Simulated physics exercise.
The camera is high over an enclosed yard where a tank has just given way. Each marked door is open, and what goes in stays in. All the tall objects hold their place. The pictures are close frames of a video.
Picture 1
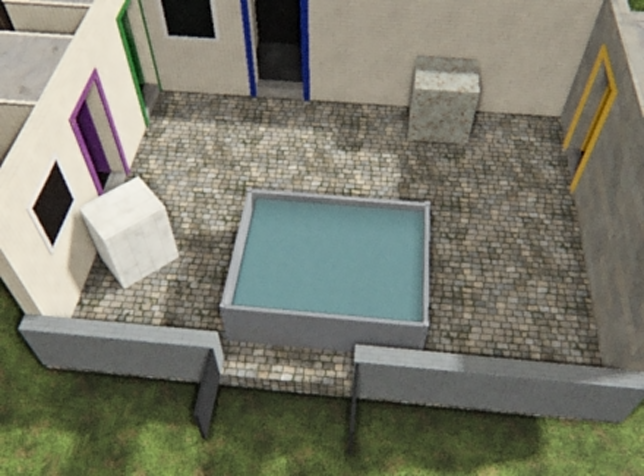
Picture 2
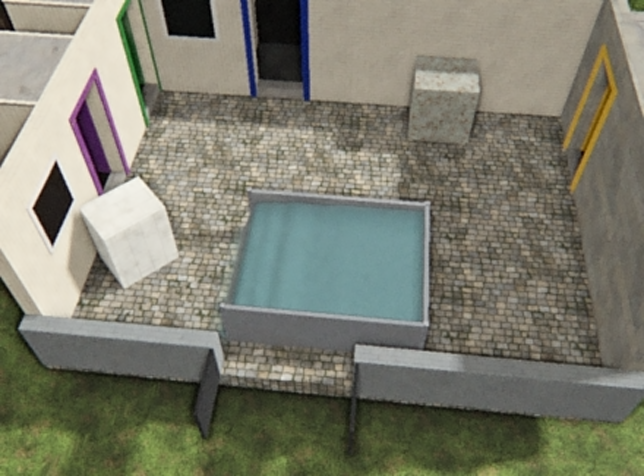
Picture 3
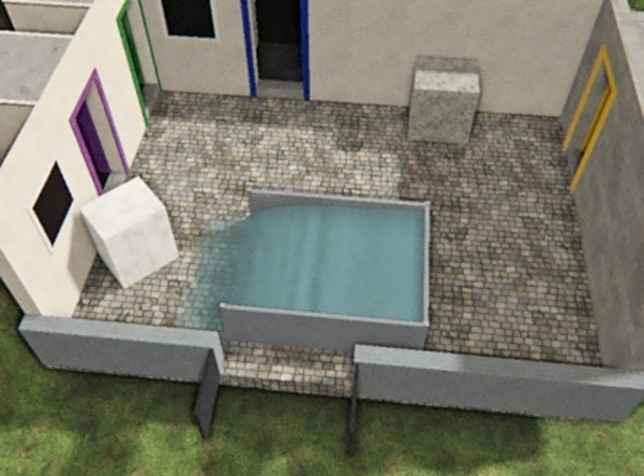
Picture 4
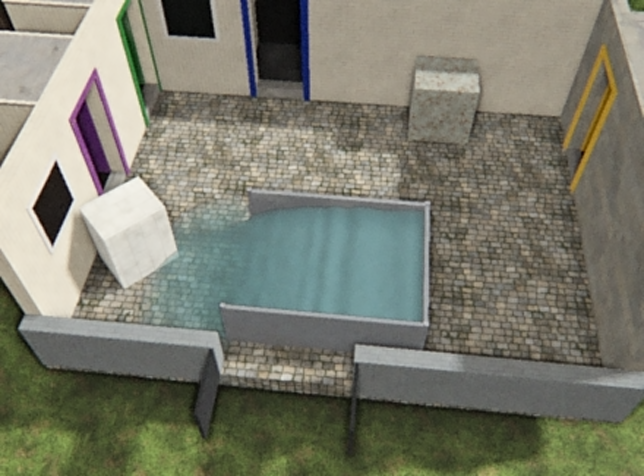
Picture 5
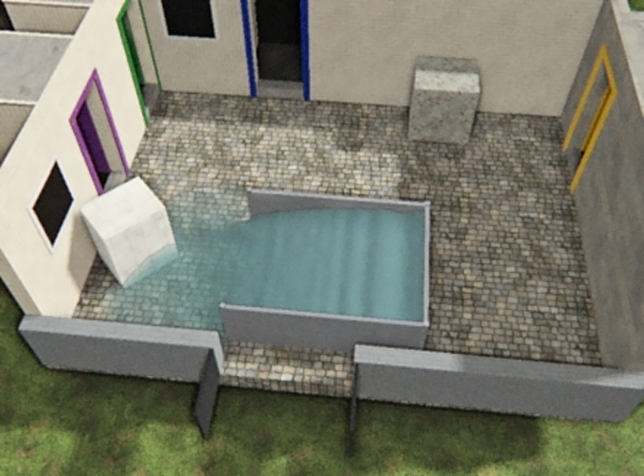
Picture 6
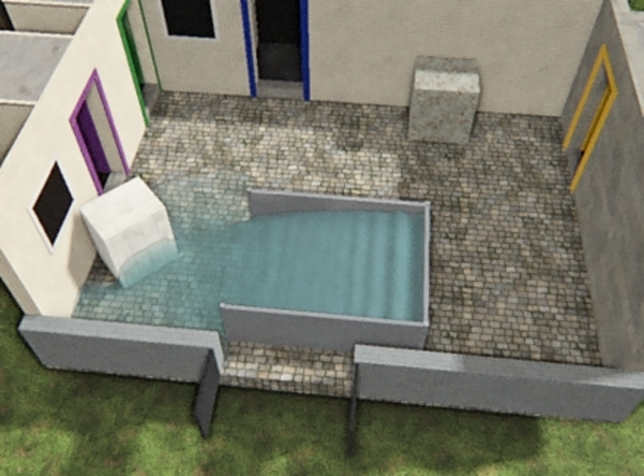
Water poured out of the left side of a tank in a stone-paved yard after that wall vanished, spreading left across the paving to the white block and fanning out around it.
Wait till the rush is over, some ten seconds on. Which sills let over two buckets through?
One by one: The yellow door holds within the limit; the green door floods; the blue door holds within the limit; the purple door floods.
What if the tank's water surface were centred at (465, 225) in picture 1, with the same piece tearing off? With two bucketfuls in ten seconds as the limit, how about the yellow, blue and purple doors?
Yellow takes more, blue holds, purple takes more.
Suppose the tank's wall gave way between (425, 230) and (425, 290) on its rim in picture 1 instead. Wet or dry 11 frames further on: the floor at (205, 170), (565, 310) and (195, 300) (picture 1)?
As listed: Clear, wet, no water.
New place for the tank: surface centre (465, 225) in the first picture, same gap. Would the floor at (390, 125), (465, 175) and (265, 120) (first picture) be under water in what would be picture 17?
One after the other: Free of water, clear, wet.
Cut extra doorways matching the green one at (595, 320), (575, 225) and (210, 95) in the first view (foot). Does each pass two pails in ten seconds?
As listed: Is under, is under, lets more in.
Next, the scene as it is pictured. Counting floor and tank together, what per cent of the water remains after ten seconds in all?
About 84 per cent.
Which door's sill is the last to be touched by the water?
It is the yellow-painted one.
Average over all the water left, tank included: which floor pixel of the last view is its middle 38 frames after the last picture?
I would point to (277, 218).
A moment on, water covers 25 % of the floor; the yellow door not reached, the green door not reached, the blue door not reached, the purple door over two buckets in.
Next, water covers 30 % of the floor; the yellow door not reached, the green door wet at the sill, nothing in, the blue door not reached, the purple door far over two buckets in.
Then, water covers 45 % of the floor; the yellow door not reached, the green door over two buckets in, the blue door wet at the sill, nothing in, the purple door far over two buckets in.
Later, water covers 75 % of the floor; the yellow door not reached, the green door far over two buckets in, the blue door wet at the sill, nothing in, the purple door far over two buckets in.
In the end, water covers 95 % of the floor; the yellow door wet at the sill, nothing in, the green door far over two buckets in, the blue door wet at the sill, nothing in, the purple door far over two buckets in.
